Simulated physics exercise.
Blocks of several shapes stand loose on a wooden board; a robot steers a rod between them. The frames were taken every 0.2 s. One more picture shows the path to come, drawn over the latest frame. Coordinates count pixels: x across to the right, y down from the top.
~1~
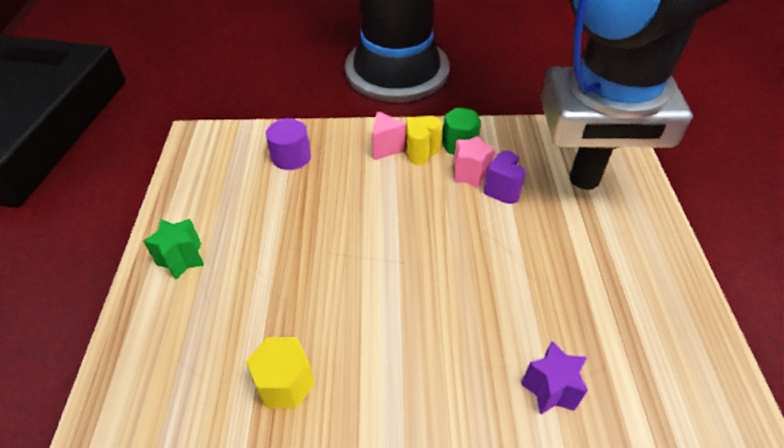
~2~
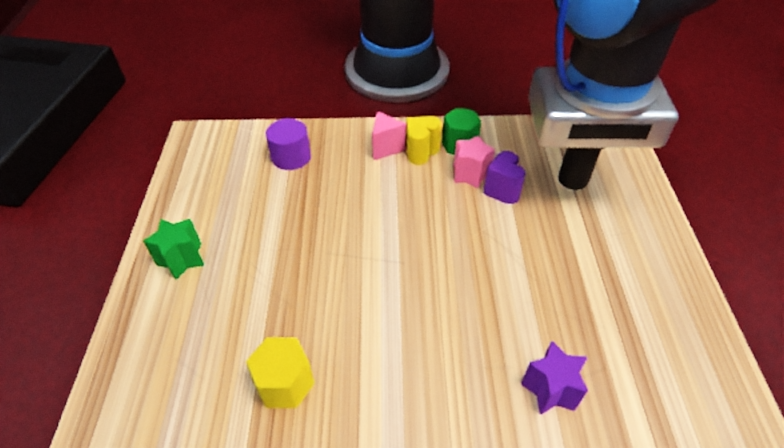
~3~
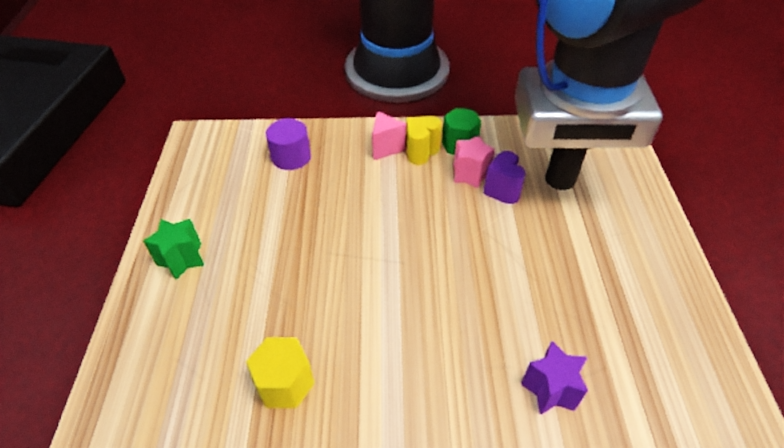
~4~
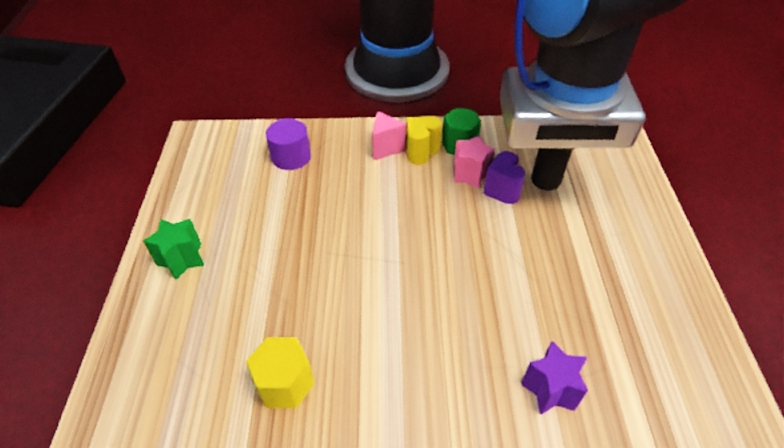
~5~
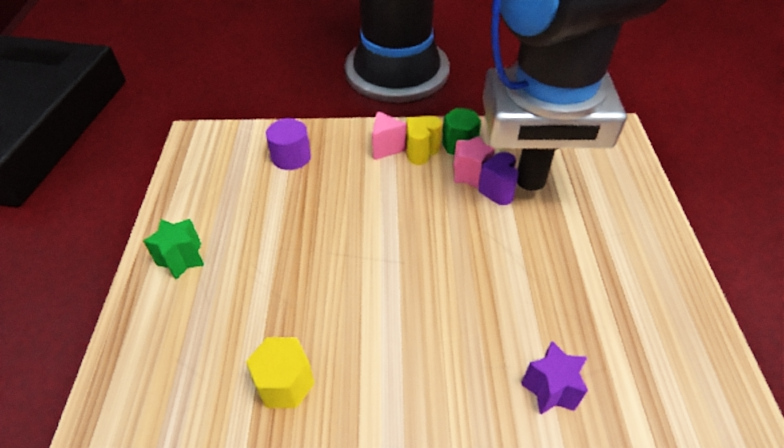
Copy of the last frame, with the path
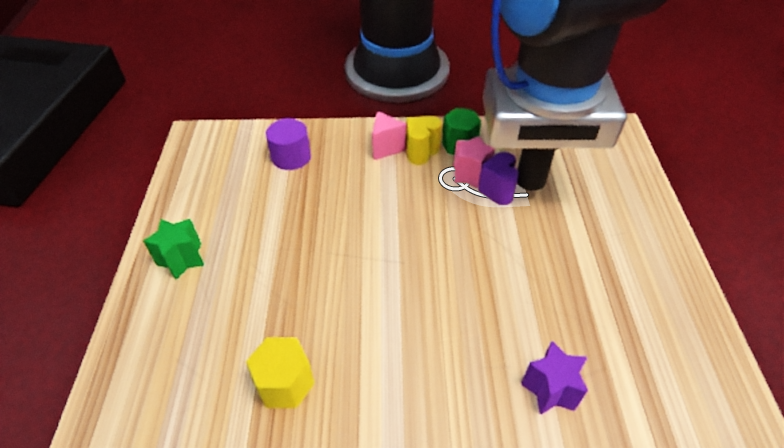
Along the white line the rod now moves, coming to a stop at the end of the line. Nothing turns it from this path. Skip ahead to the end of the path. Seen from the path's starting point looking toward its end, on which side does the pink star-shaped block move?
The right.
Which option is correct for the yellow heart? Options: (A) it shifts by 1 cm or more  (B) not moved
My answer is option A.
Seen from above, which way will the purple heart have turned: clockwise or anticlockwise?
Seen from overhead, it turns anticlockwise.
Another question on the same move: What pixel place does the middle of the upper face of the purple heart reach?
So, by the moment the path ends, you'll find the top centre of the purple heart at (432, 158).
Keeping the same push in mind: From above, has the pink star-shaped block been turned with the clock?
Final answer: Yes.
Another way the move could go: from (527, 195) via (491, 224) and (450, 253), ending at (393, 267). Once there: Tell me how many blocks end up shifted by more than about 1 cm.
Blocks displaced: 1.
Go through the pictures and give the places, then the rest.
Rod's lower end (584, 180); yellow heart (422, 125); green hexagonal block (463, 118); pink star-shaped block (474, 148); purple heart (508, 164), in the first frame.
Rod (573, 180); blocks still, in the second frame.
Rod (560, 180); blocks still, in the third frame.
Rod (546, 180); blocks still, in the fourth frame.
Rod (531, 181); yellow heart (422, 125); green hexagonal block (463, 118); pink star-shaped block (474, 148); purple heart (503, 165), in the fifth frame.
Drawn move, from (527, 195) through (500, 196) and (474, 192) to (455, 179).
What follows on the original path. Halfway along, rod (489, 181); pink star-shaped block (459, 143), turned 35° clockwise; purple heart (463, 165).
At the end, rod (456, 164); yellow heart (417, 120); green hexagonal block (463, 114), turned 25° clockwise; pink star-shaped block (441, 132), turned 75° clockwise; purple heart (432, 158), turned 20° anticlockwise.
